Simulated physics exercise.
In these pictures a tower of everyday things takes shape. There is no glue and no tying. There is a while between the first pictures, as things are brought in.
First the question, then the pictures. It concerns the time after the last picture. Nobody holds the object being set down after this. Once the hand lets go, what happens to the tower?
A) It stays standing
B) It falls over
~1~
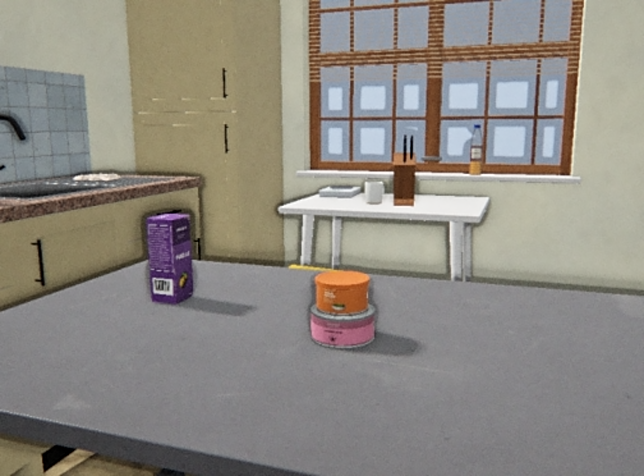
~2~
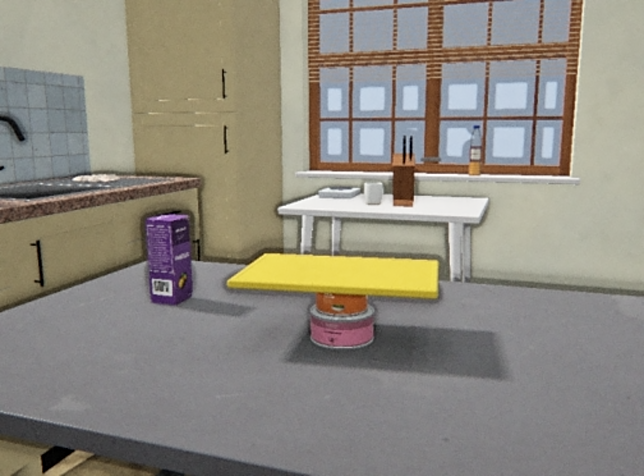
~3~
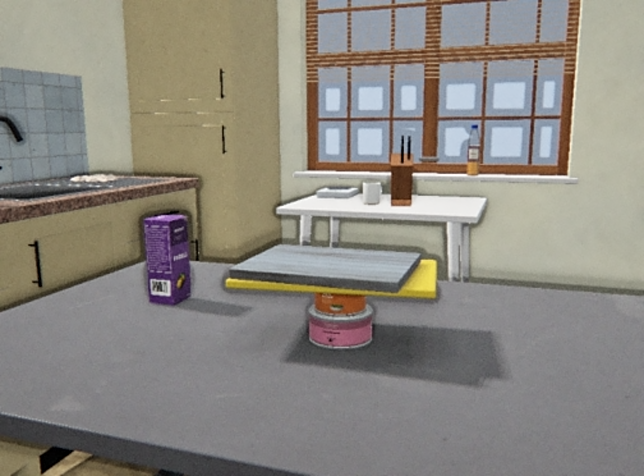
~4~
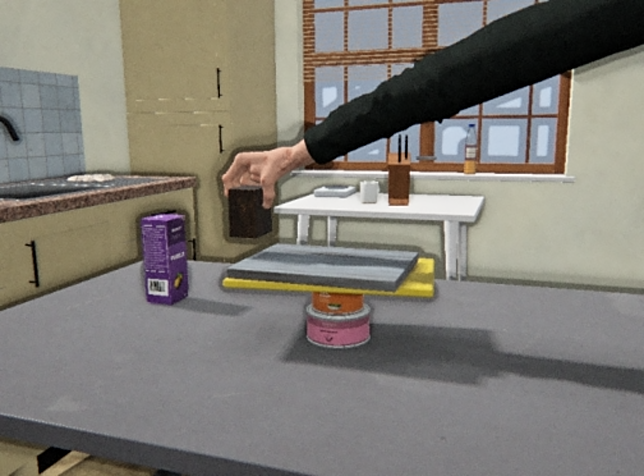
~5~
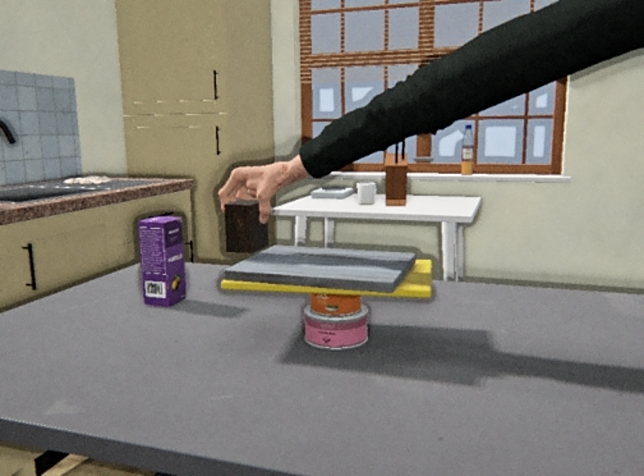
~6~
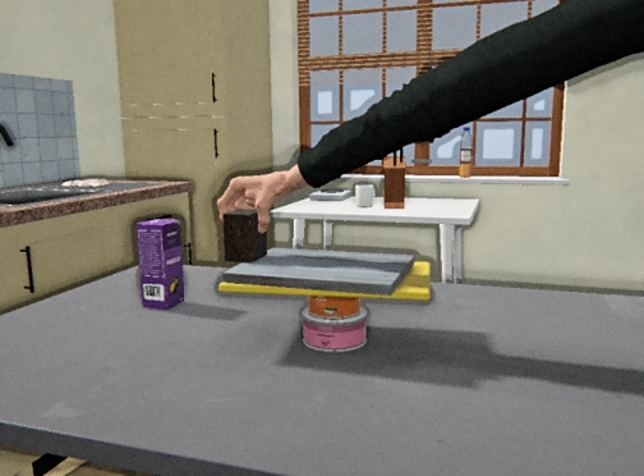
It falls over (B).
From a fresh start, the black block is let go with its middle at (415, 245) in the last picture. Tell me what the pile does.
What happens next is that it tips over.
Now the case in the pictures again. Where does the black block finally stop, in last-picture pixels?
I'd say around (221, 300) in the last view.
Then, 0.40 s after the last picture, black block now fallen.
Then, 0.50 s after the last picture, things are still on the move.
Then, 1.10 s after the last picture, nothing new.
At rest, fallen, black block; the other 5 in place. Seen from the same camera at the end, black block near (221, 300). The pile comes apart.
